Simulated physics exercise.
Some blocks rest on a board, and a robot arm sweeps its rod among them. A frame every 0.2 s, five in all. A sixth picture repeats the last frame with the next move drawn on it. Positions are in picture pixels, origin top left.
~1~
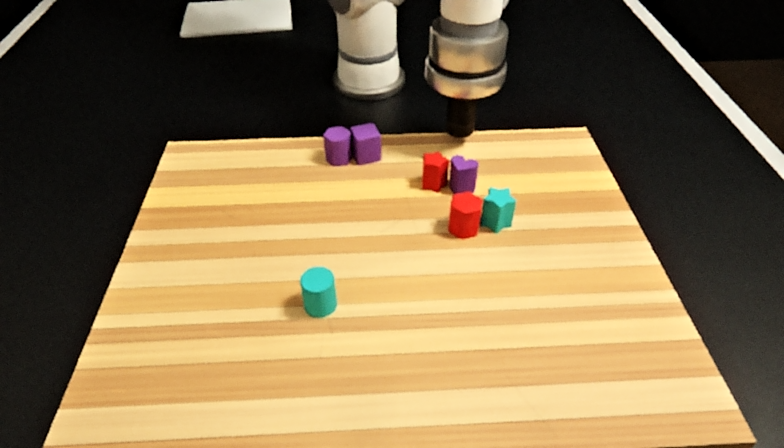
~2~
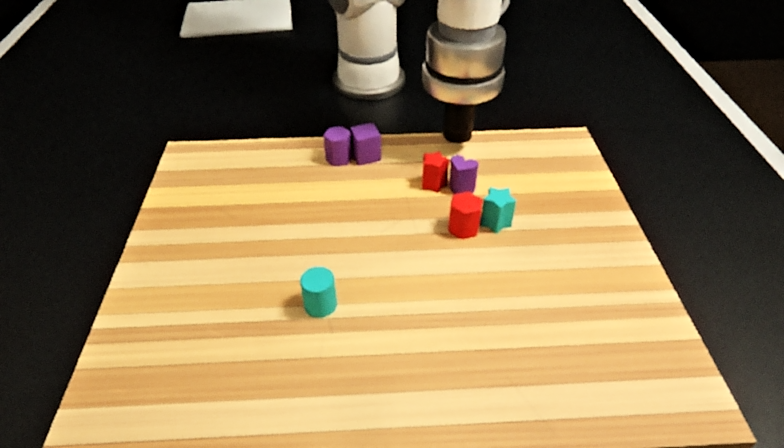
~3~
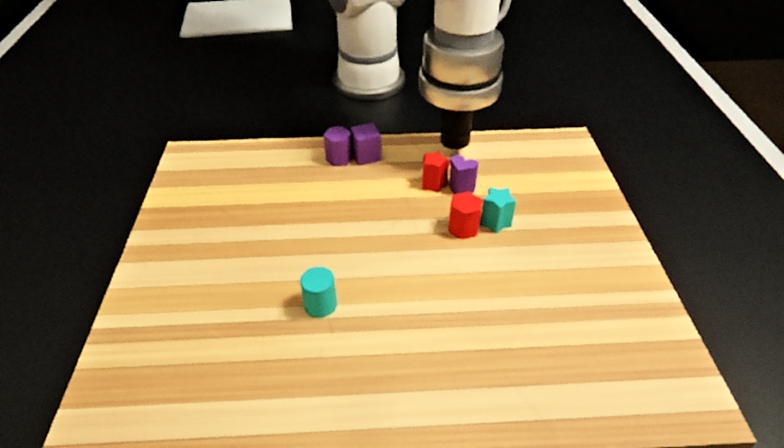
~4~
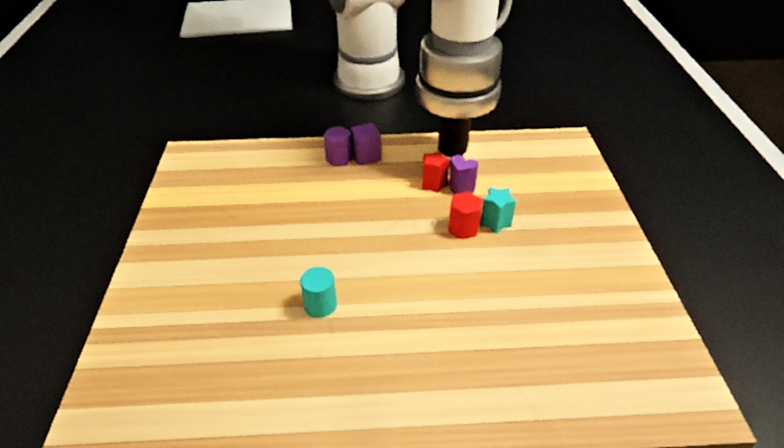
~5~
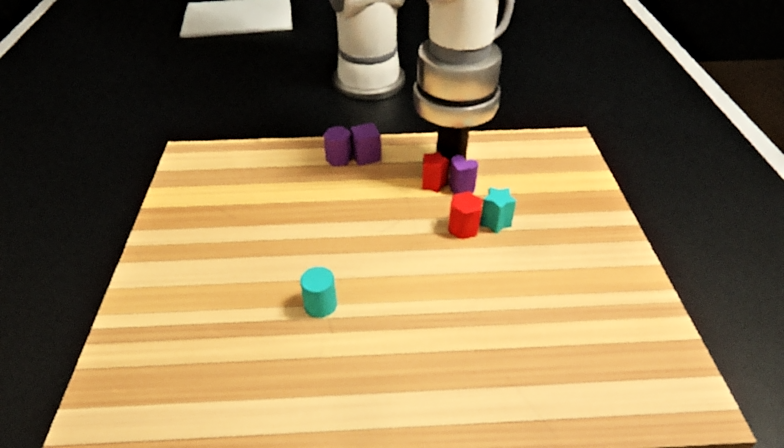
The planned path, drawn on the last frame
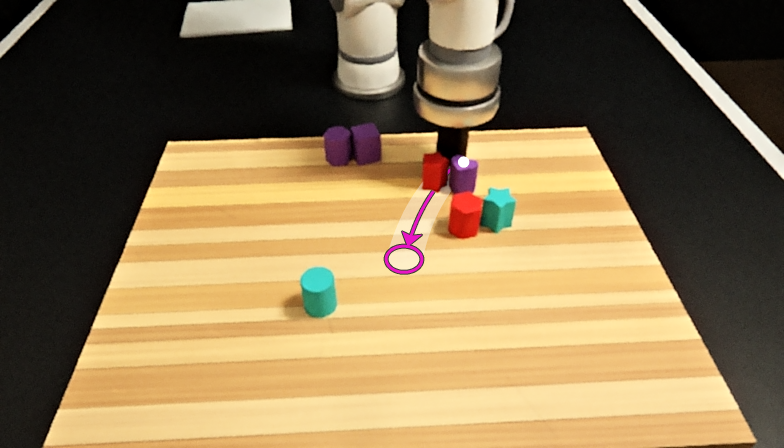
The robot arm's rod moves slightly toward the small red and purple blocks, which stay still.
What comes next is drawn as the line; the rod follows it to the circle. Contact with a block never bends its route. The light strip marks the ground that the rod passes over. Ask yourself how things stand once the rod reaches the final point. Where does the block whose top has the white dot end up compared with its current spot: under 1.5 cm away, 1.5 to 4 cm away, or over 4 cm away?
If I had to pick, the block whose top has the white dot travels from 1.5 to 4 cm here.
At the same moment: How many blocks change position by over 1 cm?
The count is two.
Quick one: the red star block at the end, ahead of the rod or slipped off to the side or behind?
The red star block slips off.
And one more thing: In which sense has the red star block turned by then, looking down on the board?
Viewed from above, clockwise.
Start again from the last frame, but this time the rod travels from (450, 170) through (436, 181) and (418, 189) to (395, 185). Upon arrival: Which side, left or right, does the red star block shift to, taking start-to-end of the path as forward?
Left-hand side.
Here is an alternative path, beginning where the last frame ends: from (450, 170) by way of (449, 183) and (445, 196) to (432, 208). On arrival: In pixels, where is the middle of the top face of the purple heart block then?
By then it is at (471, 177).
The drawn path runs from (450, 170) over (423, 209) to (404, 259); the dot is on the purple heart block.
What follows on the original path. One third of the way, rod (431, 183); red star block (414, 182), turned 15° anticlockwise; purple heart block (460, 171), turned 100° anticlockwise.
Two thirds of the way, rod (416, 212); red star block (393, 209); purple heart block (460, 171), turned 100° anticlockwise.
At the end, rod (404, 247); red star block (374, 228), turned 45° clockwise; purple heart block (460, 171), turned 100° anticlockwise; red hexagonal block not moved.
